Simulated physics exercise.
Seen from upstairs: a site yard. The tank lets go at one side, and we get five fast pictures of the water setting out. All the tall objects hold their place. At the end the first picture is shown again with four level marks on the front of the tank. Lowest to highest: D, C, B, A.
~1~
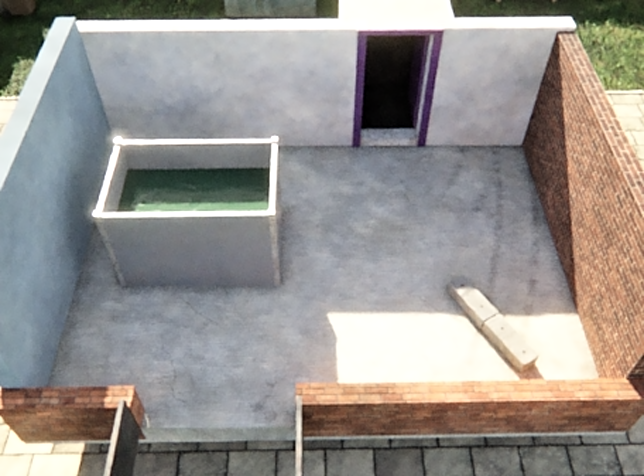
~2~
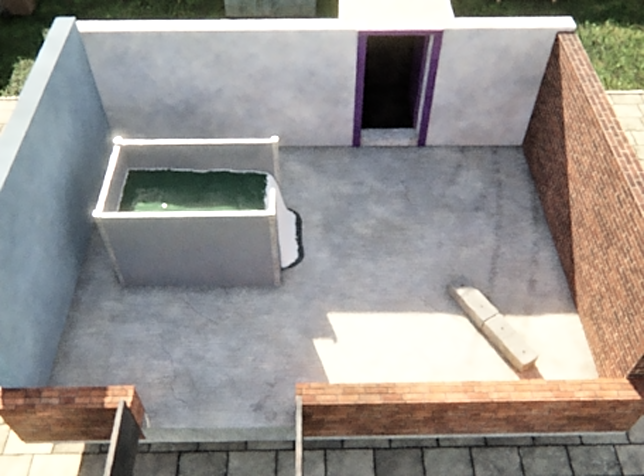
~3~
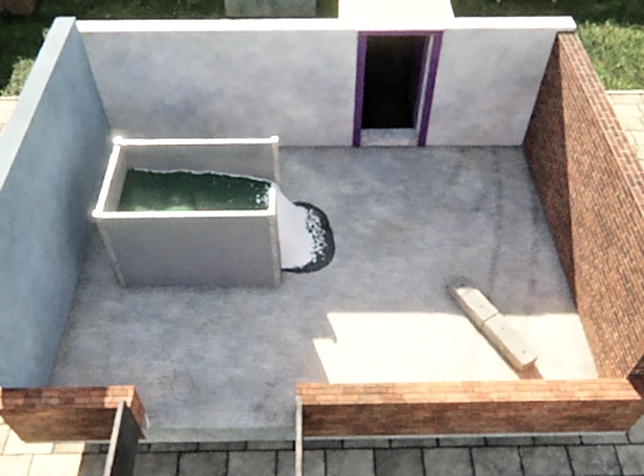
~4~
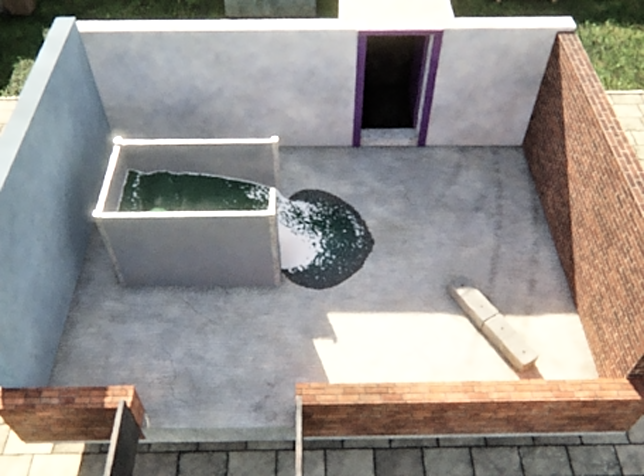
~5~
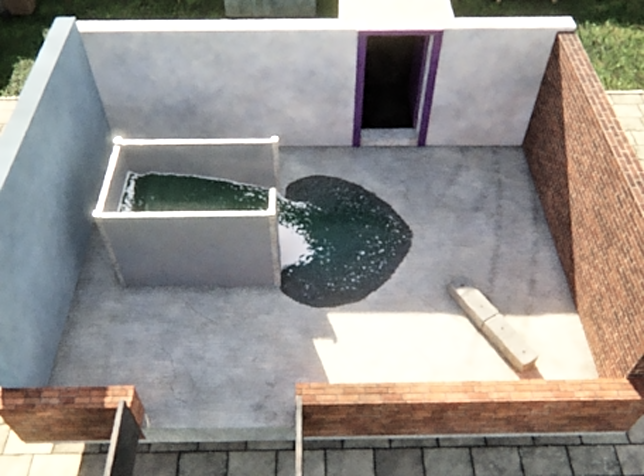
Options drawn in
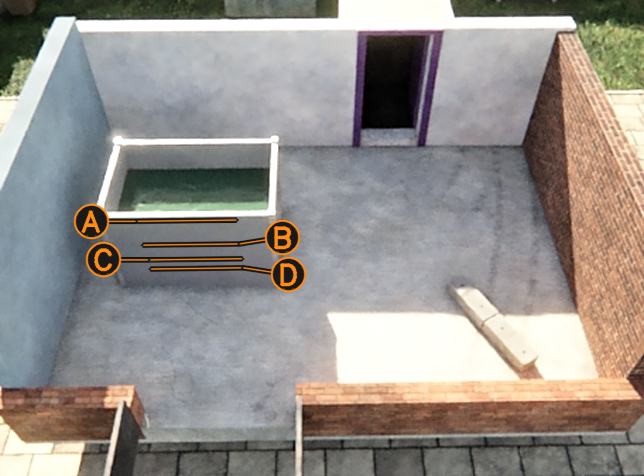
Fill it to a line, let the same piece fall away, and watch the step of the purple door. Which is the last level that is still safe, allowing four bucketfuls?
That is level B.
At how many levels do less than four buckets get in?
Three of the four.
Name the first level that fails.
Here it is level A.
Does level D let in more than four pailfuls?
No, not at all.
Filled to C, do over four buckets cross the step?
No, not at all.
On the marked copy, A at (185, 220); B at (191, 244); C at (195, 259); D at (197, 268); from the bottom up D, C, B, A.
If A is chosen, about 12 bucketfuls get in.
If B is chosen, a bucket or two gets in.
If C is chosen, nothing gets over.
If D is chosen, nothing gets over.
